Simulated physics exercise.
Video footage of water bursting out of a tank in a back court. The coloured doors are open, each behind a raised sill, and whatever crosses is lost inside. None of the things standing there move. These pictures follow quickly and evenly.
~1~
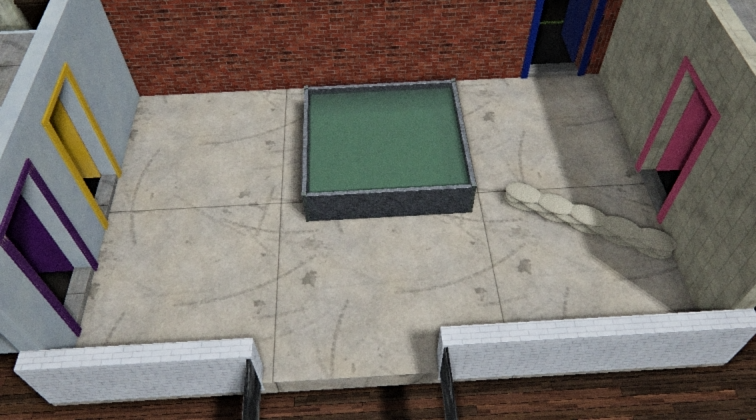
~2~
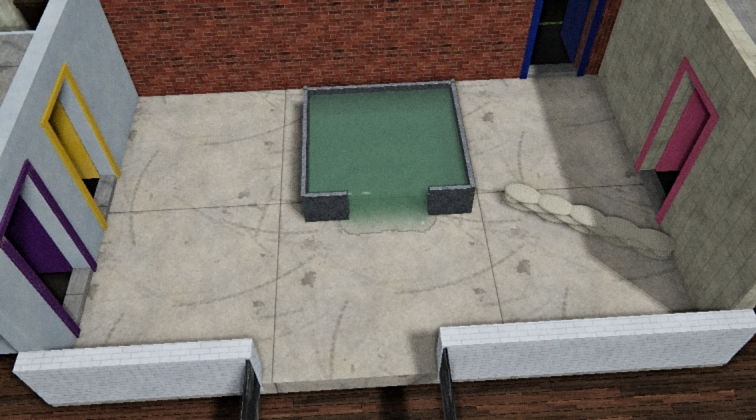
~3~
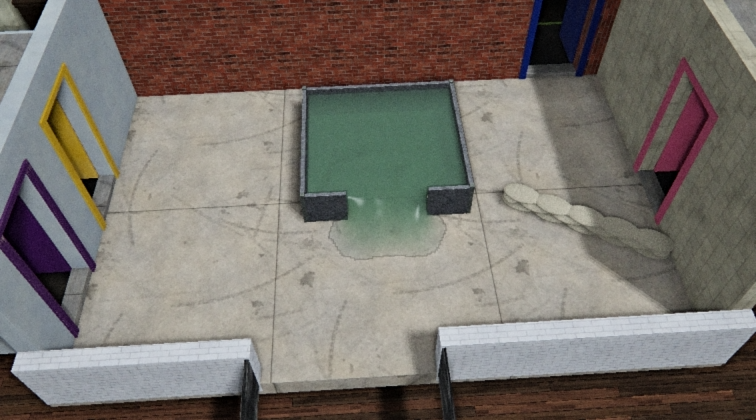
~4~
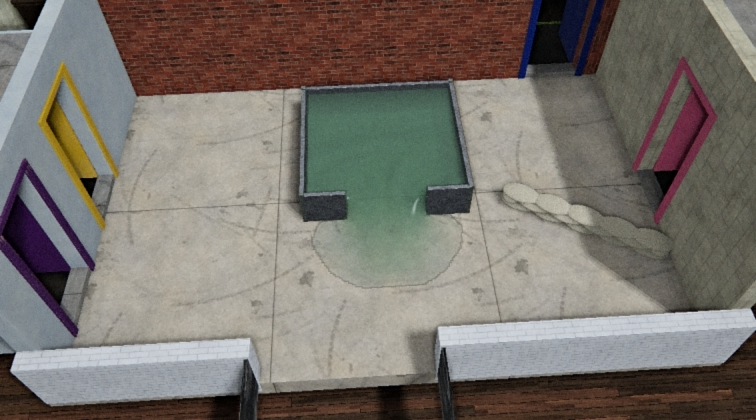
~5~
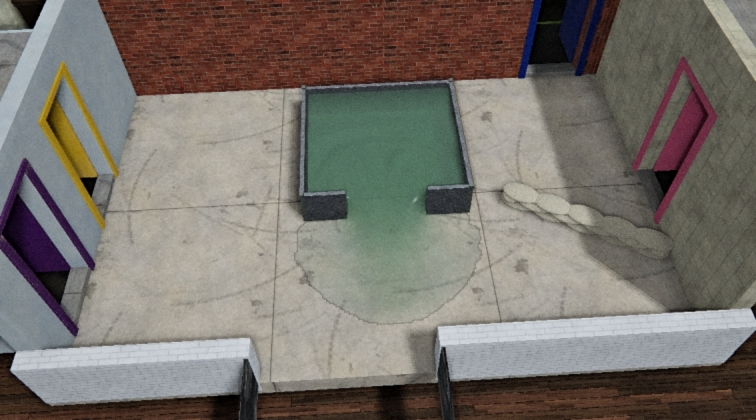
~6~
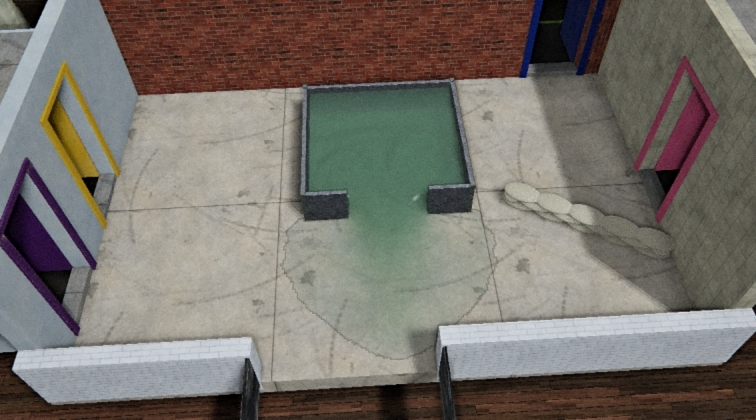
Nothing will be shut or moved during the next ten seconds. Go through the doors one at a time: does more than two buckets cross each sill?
I expect the blue door to stay within two buckets, I expect the purple door to stay within two buckets, I expect the yellow door to stay within two buckets, I expect the pink door to stay within two buckets.
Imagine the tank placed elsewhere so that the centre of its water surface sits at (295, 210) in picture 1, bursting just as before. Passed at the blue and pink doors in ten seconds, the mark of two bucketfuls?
Looking at it, the blue door comes in under and the pink door comes in under.
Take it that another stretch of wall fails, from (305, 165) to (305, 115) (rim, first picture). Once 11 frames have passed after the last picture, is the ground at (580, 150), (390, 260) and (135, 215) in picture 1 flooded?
In the order you gave them, I get still bare, still bare, drenched.
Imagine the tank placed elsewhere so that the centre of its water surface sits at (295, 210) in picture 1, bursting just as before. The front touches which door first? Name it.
It would be the door marked purple.
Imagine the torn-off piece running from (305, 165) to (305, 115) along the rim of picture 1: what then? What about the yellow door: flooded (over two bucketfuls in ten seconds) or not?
Yellow door: Crosses the threshold.
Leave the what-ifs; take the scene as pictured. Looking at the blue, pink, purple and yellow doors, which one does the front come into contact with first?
My answer is the one in purple.
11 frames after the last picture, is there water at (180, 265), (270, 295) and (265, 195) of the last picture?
As listed, the points end up high and dry, soaked and high and dry.
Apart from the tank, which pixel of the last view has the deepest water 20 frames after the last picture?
It will be deepest around (670, 256).
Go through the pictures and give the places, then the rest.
Still water in the open tank at (384, 137), in the first picture.
The front is at (345, 224), out from the gap at (388, 208), in the second picture.
Water pours out at (387, 209) and has run to (345, 247), in the third picture.
Water pours out at (387, 209) and has run to (424, 278), in the fourth picture.
The front is at (392, 318), out from the gap at (387, 208), in the fifth picture.
Water pours out at (388, 207) and has run to a hidden place, in the sixth picture.
A moment on, water covers 20 % of the floor; the blue door not reached, the purple door not reached, the yellow door not reached, the pink door not reached.
Next, water covers 25 % of the floor; the blue door not reached, the purple door not reached, the yellow door not reached, the pink door not reached.
Then, water covers 30 % of the floor; the blue door not reached, the purple door not reached, the yellow door not reached, the pink door not reached.
Later, water covers 40 % of the floor; the blue door not reached, the purple door wet at the sill, nothing in, the yellow door wet at the sill, nothing in, the pink door not reached.
In the end, water covers 50 % of the floor; the blue door not reached, the purple door wet at the sill, nothing in, the yellow door wet at the sill, nothing in, the pink door not reached.
